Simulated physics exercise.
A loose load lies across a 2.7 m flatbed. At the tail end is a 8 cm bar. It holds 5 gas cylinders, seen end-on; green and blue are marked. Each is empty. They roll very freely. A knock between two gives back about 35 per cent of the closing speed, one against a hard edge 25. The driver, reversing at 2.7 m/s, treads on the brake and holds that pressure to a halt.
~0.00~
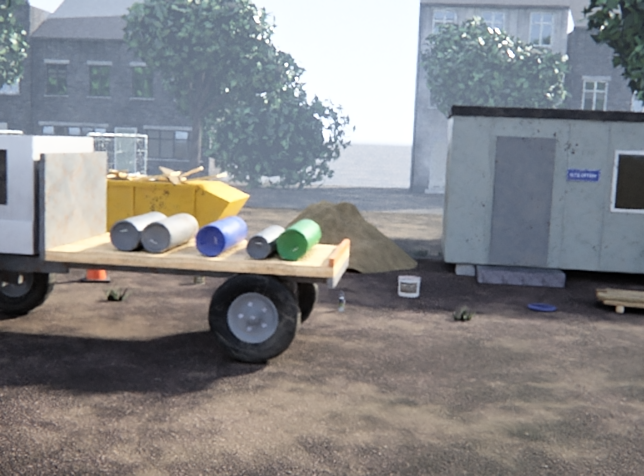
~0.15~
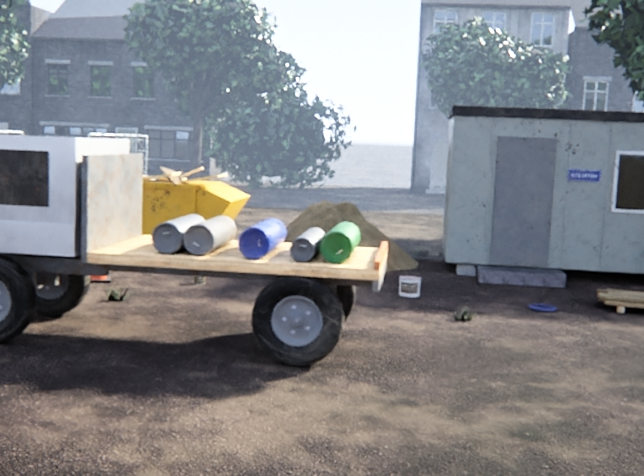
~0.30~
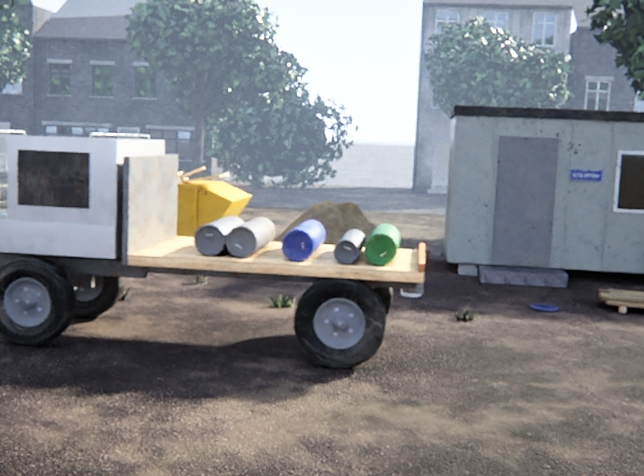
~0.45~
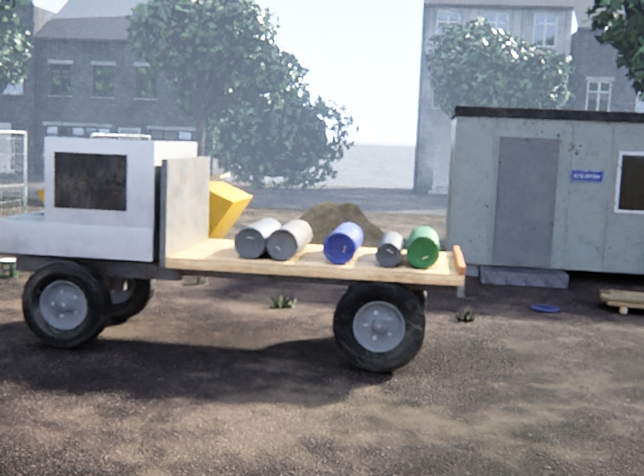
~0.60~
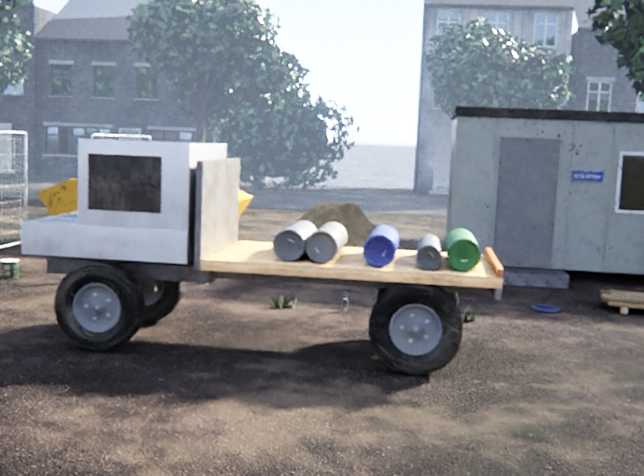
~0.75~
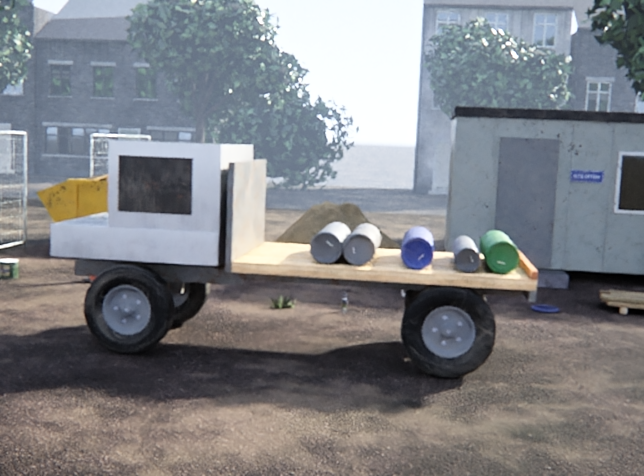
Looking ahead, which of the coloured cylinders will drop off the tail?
The green one stays on the bed; the blue one stays on the bed.
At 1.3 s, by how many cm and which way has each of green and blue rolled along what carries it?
Green 25 right, blue 45 right.
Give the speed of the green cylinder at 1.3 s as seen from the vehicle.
Near 0.0 m/s.
After 1.3 s, green is on the bed, 15 cm from the bar; blue is on the bed, 70 cm from the bar, rolling towards it; 0 of 5 are off.
At rest (1.8 s), green is on the bed, 15 cm from the bar; blue is on the bed, 65 cm from the bar; 0 of 5 are off.
